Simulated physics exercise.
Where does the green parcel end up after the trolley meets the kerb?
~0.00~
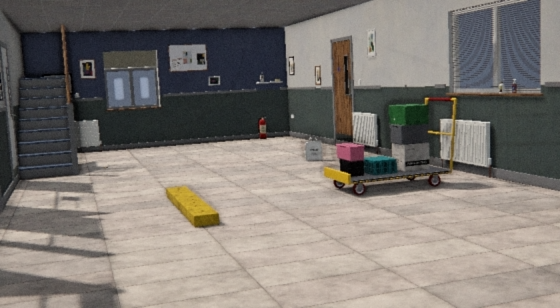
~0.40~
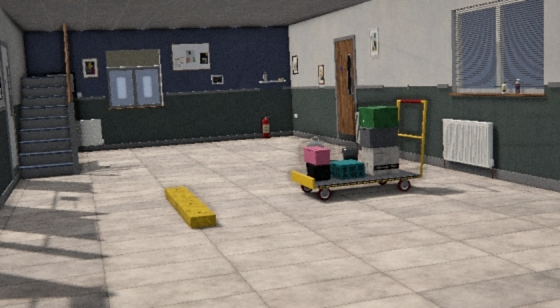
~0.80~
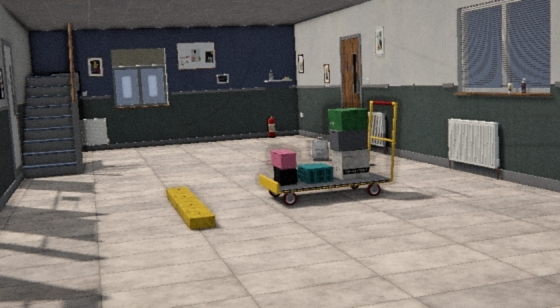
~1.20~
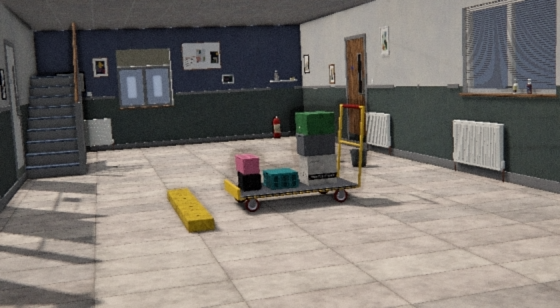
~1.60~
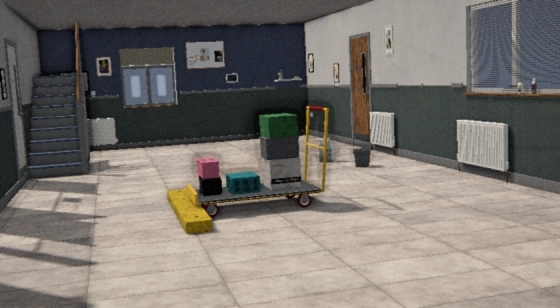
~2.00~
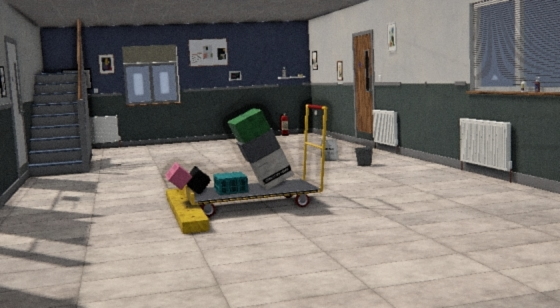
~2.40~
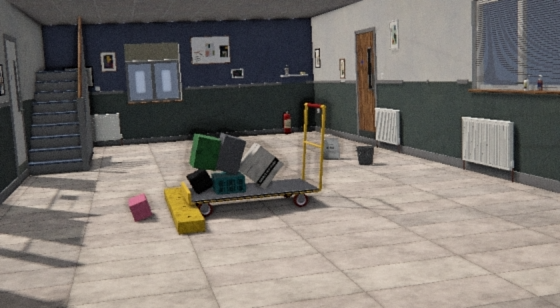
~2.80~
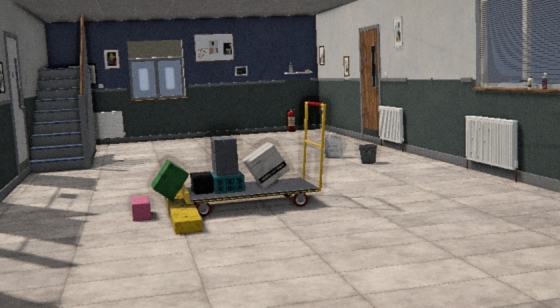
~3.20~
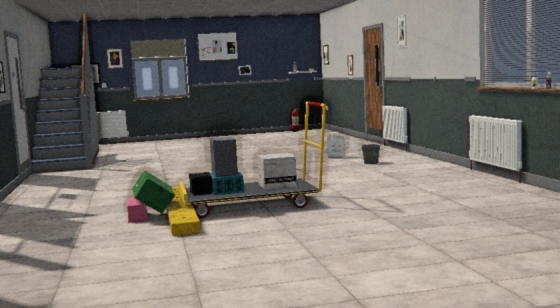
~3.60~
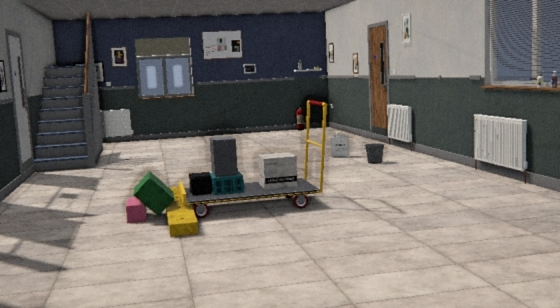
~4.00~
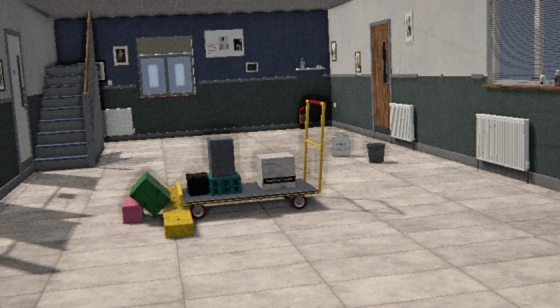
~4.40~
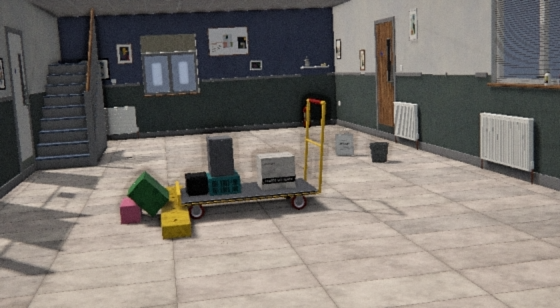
It comes off the front of the trolley and ends up beyond the deck on the left, leaning at a tilt against the pink tote.
